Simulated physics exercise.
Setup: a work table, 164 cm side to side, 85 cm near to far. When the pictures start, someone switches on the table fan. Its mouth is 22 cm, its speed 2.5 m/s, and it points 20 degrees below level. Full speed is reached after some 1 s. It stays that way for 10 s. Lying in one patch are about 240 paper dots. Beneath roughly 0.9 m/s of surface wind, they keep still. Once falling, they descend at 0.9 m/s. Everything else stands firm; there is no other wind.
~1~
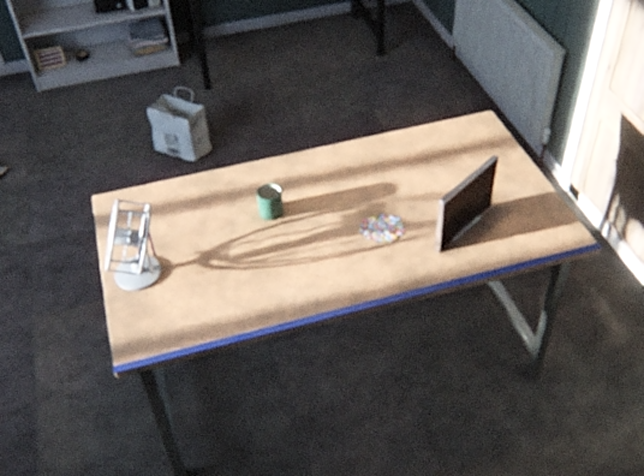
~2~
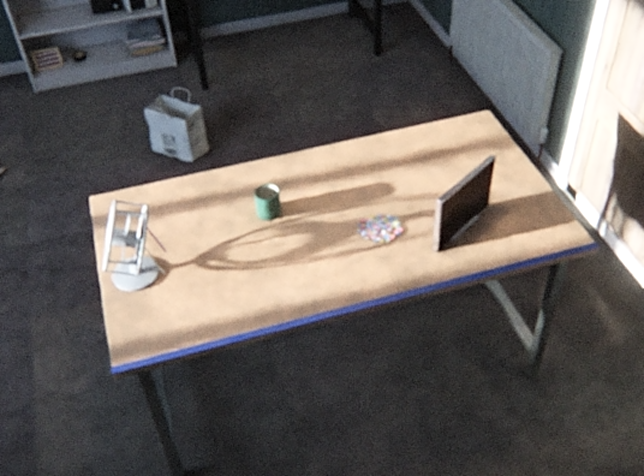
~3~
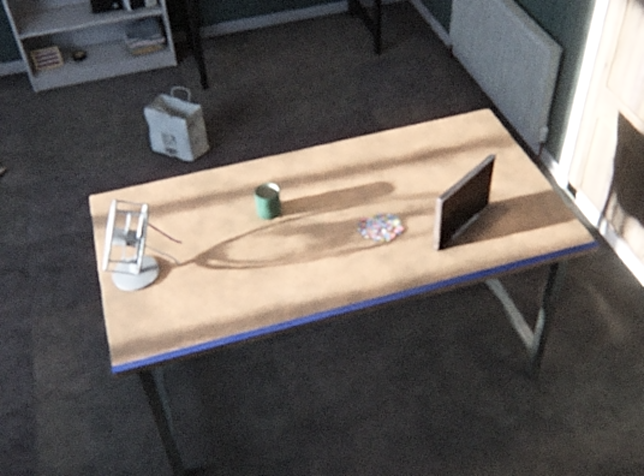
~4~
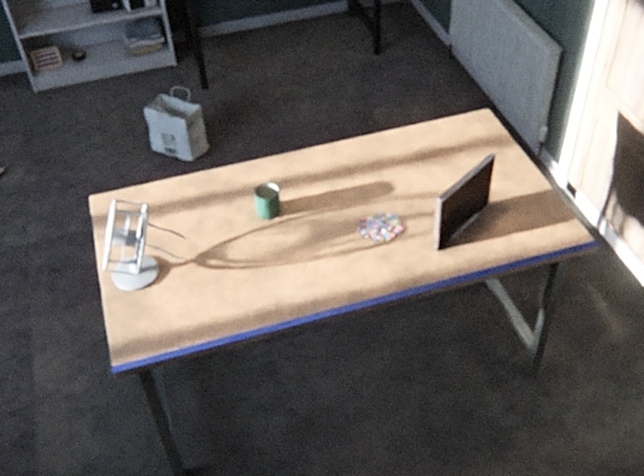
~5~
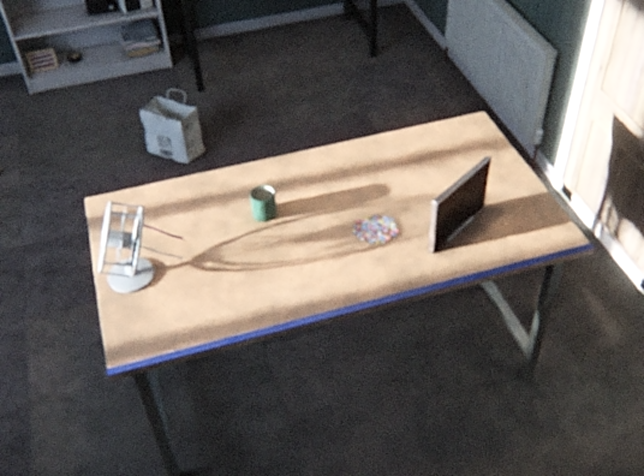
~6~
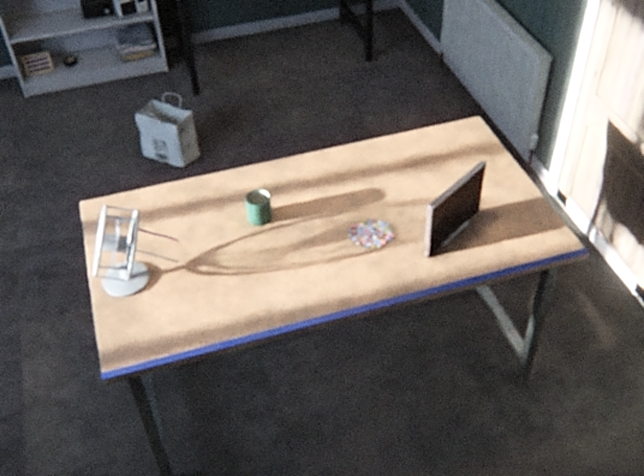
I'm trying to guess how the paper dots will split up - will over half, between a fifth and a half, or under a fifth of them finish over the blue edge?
I'd say under a fifth of them.
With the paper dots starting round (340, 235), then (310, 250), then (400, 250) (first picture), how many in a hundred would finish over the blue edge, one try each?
First try near 0 %, second near 30 %, third near 50 %.
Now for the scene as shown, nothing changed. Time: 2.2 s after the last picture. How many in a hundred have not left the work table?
I'd put it near 10 per cent at that time.
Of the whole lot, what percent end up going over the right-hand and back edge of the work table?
100 % right-hand, 0 % back.
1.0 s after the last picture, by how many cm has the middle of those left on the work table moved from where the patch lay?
I'd say close to 50 cm.
Then, 1.0 s after the last picture, 98 % are on the move or not yet settled, 0 % are over the blue edge; the middle of those still in play is near (506, 183).
Then, 2.2 s after the last picture, 16 % are on the move or not yet settled, 0 % are over the blue edge.
Then, 4.6 s after the last picture, 5 % are on the move or not yet settled, 0 % are over the blue edge.
Then, 9.1 s after the last picture, at the end, 0 % are over the blue edge.
